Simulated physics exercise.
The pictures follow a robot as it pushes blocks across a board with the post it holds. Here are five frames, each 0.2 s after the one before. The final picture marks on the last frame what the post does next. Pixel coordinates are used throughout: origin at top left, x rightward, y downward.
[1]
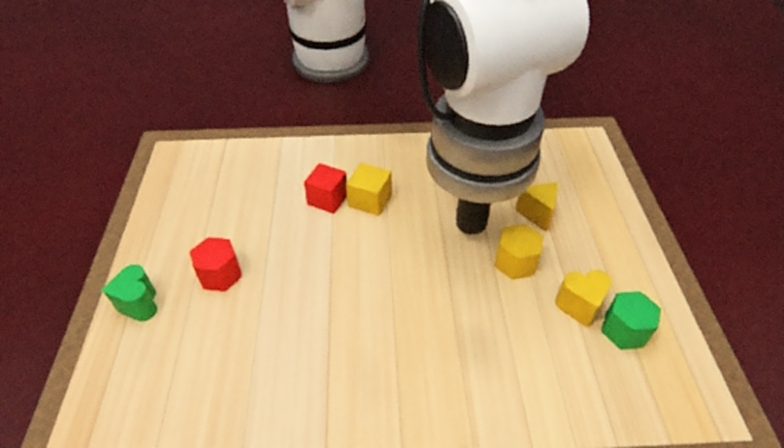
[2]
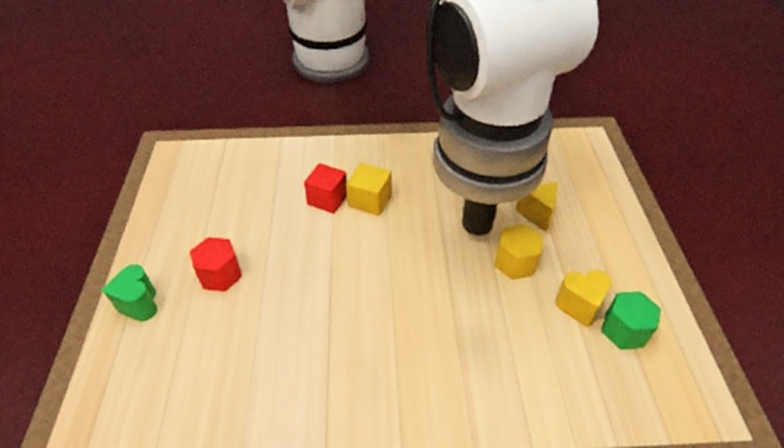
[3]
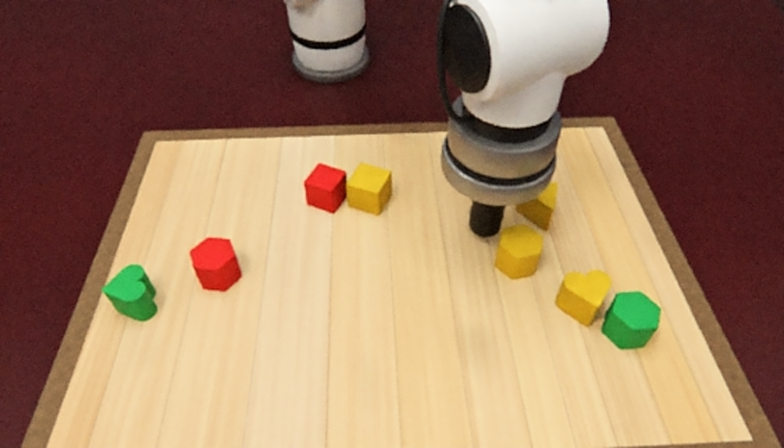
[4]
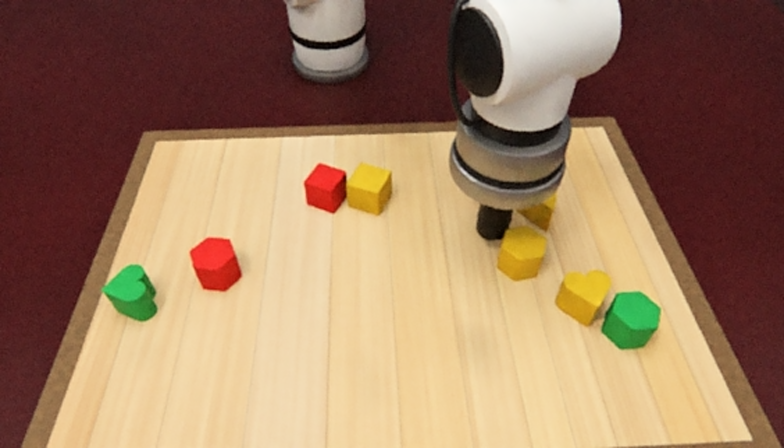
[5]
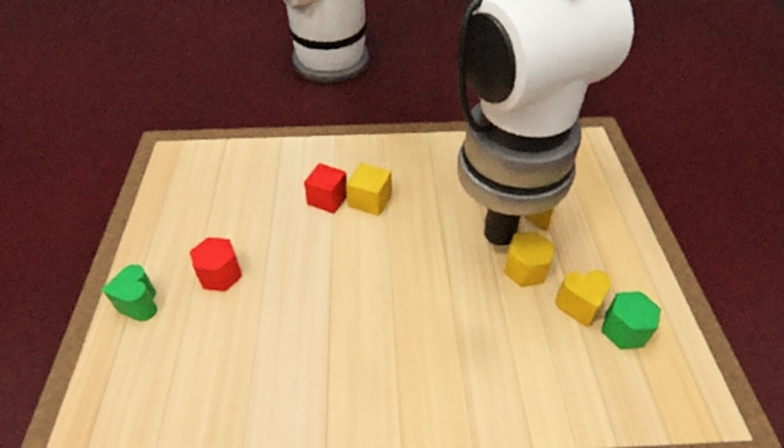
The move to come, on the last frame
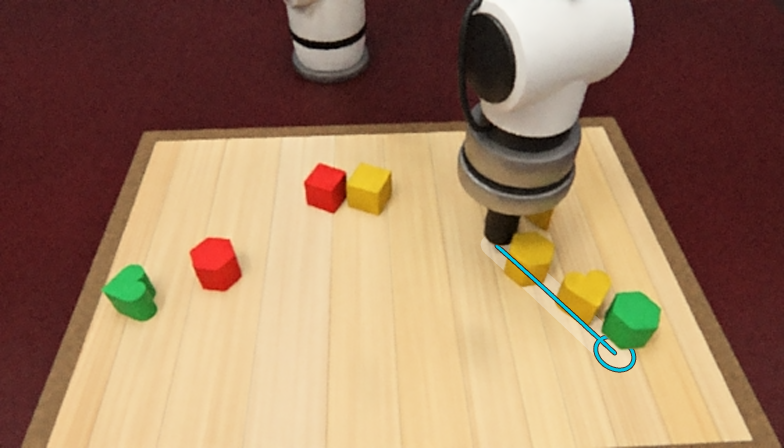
The clip shows a robot arm above a wooden board scattered with red, yellow and green blocks. Its dark tip moves slightly right and toward the viewer, then nudges the yellow hexagonal block a little in the same direction.
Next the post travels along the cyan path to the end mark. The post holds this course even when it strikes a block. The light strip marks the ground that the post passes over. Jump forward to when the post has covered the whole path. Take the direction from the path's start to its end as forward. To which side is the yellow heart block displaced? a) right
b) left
The one that fits is a, right.
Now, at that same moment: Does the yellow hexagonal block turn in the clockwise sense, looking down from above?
Yes, I think so.
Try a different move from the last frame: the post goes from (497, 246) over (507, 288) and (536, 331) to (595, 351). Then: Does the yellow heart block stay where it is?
I believe not.
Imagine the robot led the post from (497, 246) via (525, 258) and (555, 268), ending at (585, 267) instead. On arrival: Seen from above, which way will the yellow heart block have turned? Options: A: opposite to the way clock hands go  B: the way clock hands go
I choose A.
Path on the board, from (497, 246) to (615, 353).
The first path, step by step. One third of the way, post (537, 268); yellow hexagonal block (566, 288), turned 25° clockwise; yellow heart block (605, 309), turned 40° anticlockwise; green hexagonal block (649, 315), turned 25° anticlockwise.
Two thirds of the way, post (578, 304); yellow hexagonal block (591, 330), turned 70° clockwise; yellow heart block (636, 352), turned 65° anticlockwise; green hexagonal block (654, 317), turned 40° anticlockwise.
At the end, post (621, 343); yellow hexagonal block (608, 363), turned 115° clockwise; yellow three-sided block in place; yellow heart block (661, 381), turned 100° anticlockwise; green hexagonal block (661, 319), turned 50° anticlockwise.
